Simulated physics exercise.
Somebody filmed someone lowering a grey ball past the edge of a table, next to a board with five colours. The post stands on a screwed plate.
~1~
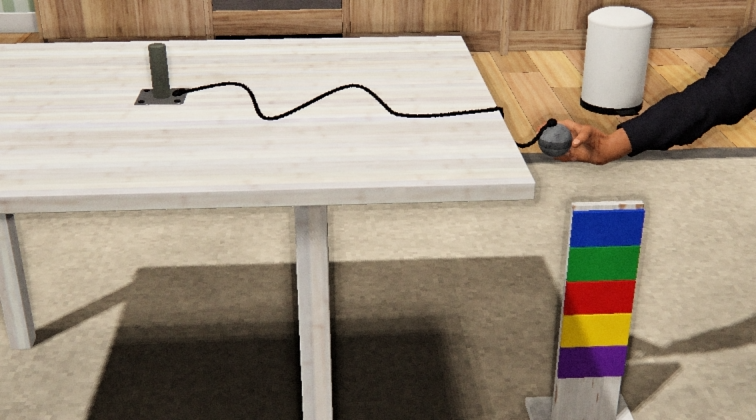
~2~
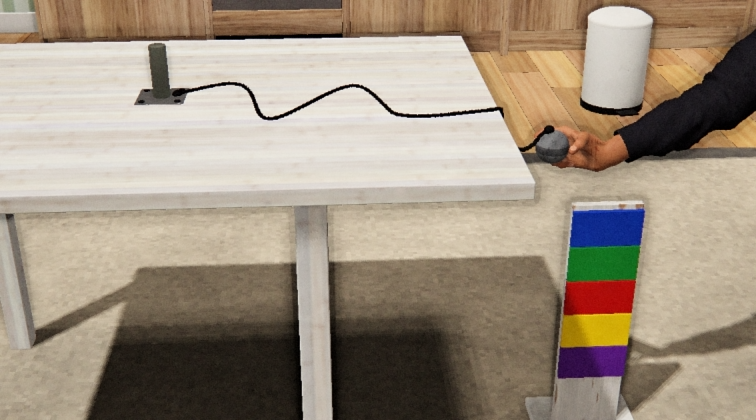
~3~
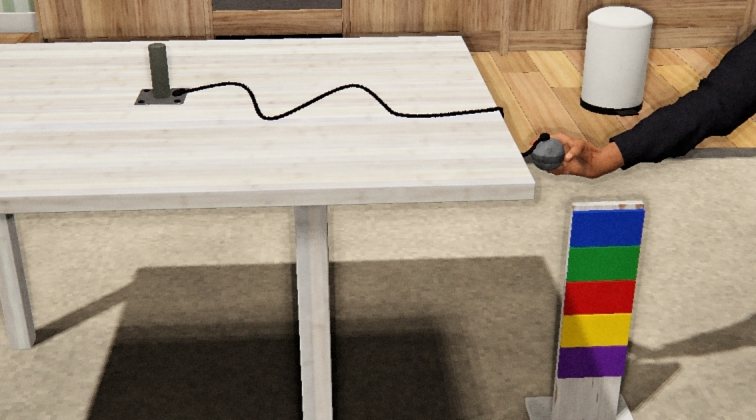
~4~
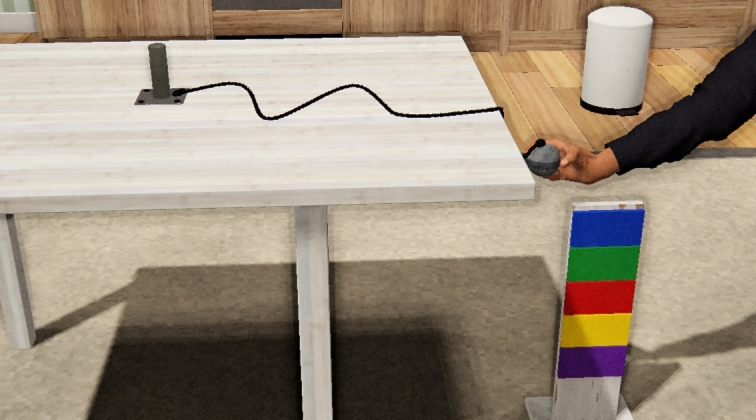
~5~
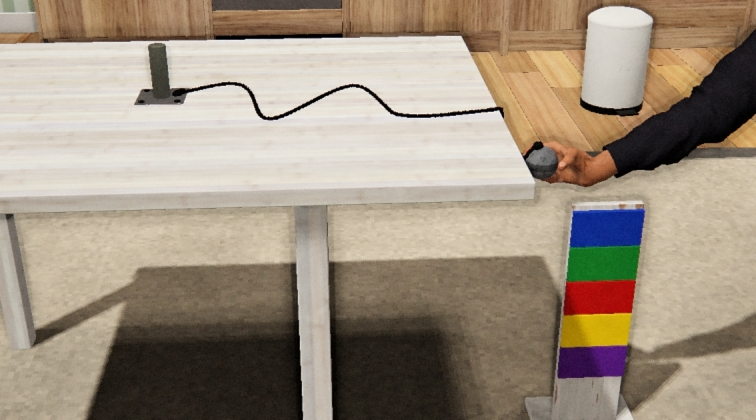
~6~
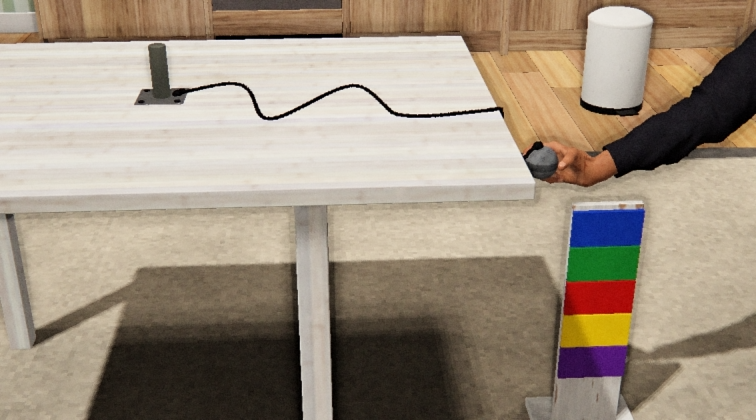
A hand reaching in from the right holds a grey ball just off the edge of a whitewashed wooden table, seen from slightly above in a room with a wood floor and pale carpet. A black cord winds across the tabletop from a dark post on a screwed plate, near a white bin and an upright board striped blue, green, red, yellow and purple. The hand lowers the ball slightly down and left, then barely moves, while the camera stays still.
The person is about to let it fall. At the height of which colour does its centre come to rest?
The purple one.
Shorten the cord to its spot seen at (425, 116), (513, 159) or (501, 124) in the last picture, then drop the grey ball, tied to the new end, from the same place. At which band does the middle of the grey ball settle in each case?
Taking them in turn: Blue; yellow; red.
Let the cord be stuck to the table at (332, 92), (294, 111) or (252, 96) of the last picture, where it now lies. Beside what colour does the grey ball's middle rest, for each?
It would be green; red; yellow.
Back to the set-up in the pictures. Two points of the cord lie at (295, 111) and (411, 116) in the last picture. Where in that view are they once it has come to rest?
The first at (393, 101), the second at (493, 204).
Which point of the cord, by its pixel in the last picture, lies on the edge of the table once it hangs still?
It lies at about (359, 87).
Soon after, ball near (499, 351); level with purple.
After that, ball near (470, 363); level with purple.
In the end, ball near (478, 365); level with purple. The cord holds its middle at purple.
